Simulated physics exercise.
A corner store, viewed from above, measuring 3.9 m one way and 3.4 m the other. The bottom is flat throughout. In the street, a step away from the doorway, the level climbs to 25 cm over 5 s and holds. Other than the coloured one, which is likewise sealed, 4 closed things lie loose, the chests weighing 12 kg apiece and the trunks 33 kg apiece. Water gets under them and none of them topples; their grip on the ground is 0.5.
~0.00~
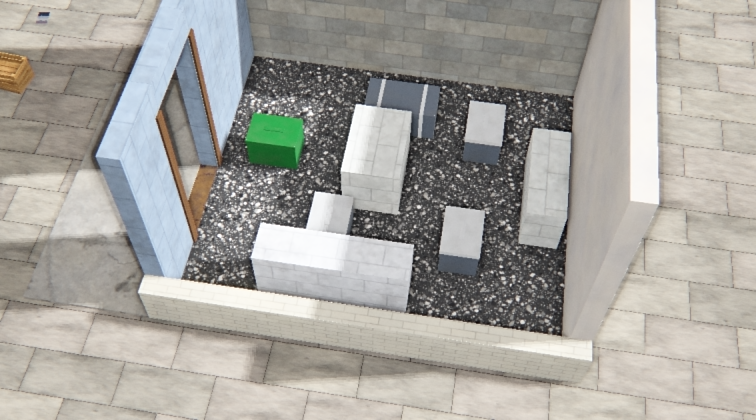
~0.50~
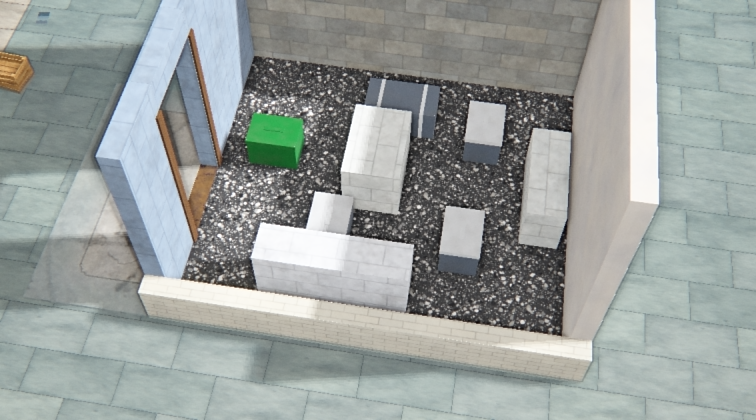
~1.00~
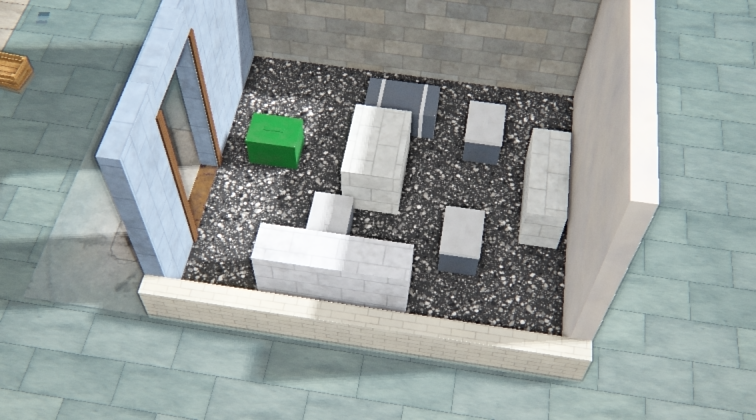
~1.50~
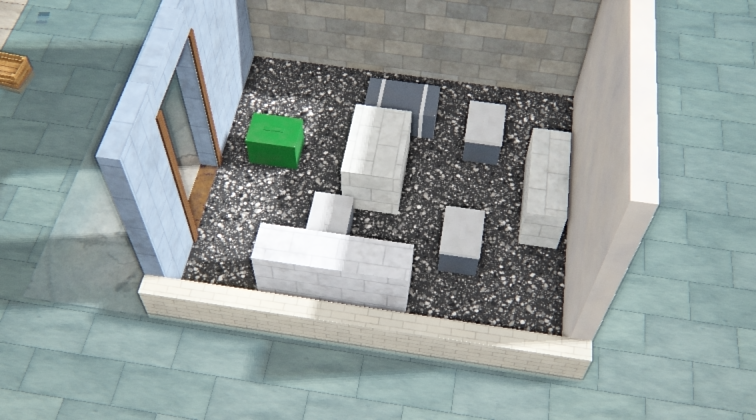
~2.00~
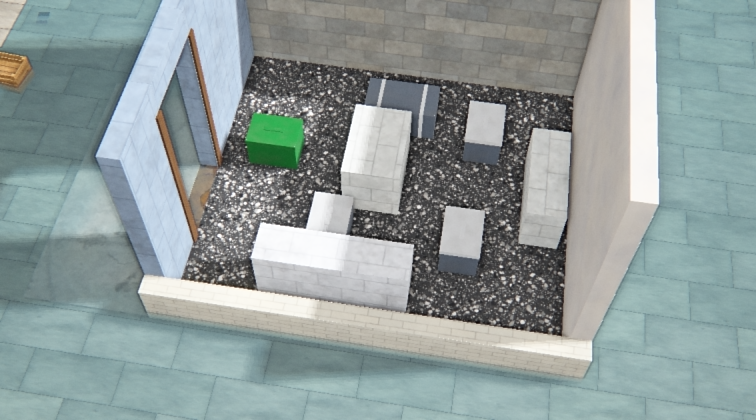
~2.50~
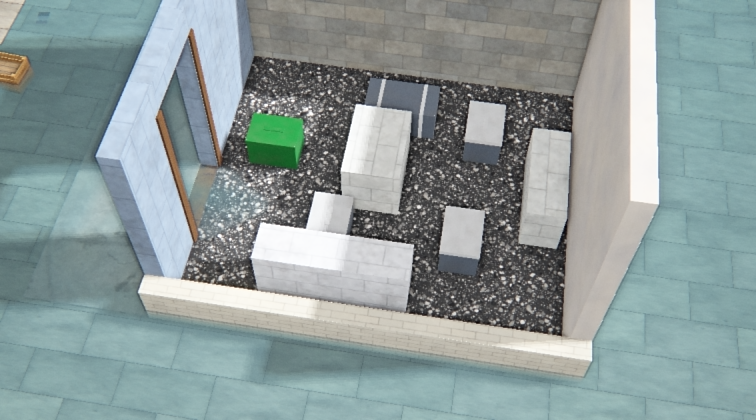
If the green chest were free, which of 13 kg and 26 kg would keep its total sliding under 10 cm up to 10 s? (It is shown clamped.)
To my eye, only the doubled ballast is adequate.
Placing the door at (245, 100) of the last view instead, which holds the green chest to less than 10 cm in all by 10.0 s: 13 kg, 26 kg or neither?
With that change, you need the heavier one.
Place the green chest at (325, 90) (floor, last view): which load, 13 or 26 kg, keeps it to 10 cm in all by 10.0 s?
It takes the larger.
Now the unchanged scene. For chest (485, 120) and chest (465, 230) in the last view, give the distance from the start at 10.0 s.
They've ended up 50 cm and 80 cm away, in that order.
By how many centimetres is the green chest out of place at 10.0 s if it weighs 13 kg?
About 30 cm off its spot.
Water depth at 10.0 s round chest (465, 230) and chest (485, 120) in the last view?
Around 16 cm and 13 cm.
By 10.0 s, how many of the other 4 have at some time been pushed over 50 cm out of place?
Tally: 3.
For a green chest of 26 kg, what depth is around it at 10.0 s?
9 cm, roughly.
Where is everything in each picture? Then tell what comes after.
The first picture shows the green chest at (274, 130) rests on the ground; water covers 0.0 m2; 0 of 5 have shifted.
The second picture shows the green chest at (274, 130) rests on the ground; water covers 0.0 m2; 0 of 5 have shifted.
The third picture shows the green chest at (274, 130), on the bottom; water covers 0.0 m2; 0 of 5 have shifted.
The fourth picture shows the green chest at (274, 130), on the bottom; water covers 0.0 m2; 0 of 5 have shifted.
The fifth picture shows the green chest at (274, 130) rests on the ground; 0.0 m2 under water; 0 of 5 have shifted.
The sixth picture shows the green chest at (274, 130) rests on the ground; water covers 0.4 m2; 0 of 5 have shifted.
After 3.5 s the green chest would be 0 cm from its start with 13 kg and 0 cm from its start with 26 kg; 2 cm of water round it then.
After 4.5 s the green chest would be 0 cm from its start with 13 kg and 0 cm from its start with 26 kg; 3 cm of water round it then.
After 7.0 s the green chest would be 23 cm from its start with 13 kg and 0 cm from its start with 26 kg; 5 cm of water round it then.
After 10.0 s the green chest would be 35 cm from its start with 13 kg and 0 cm from its start with 26 kg; 9 cm of water round it then.
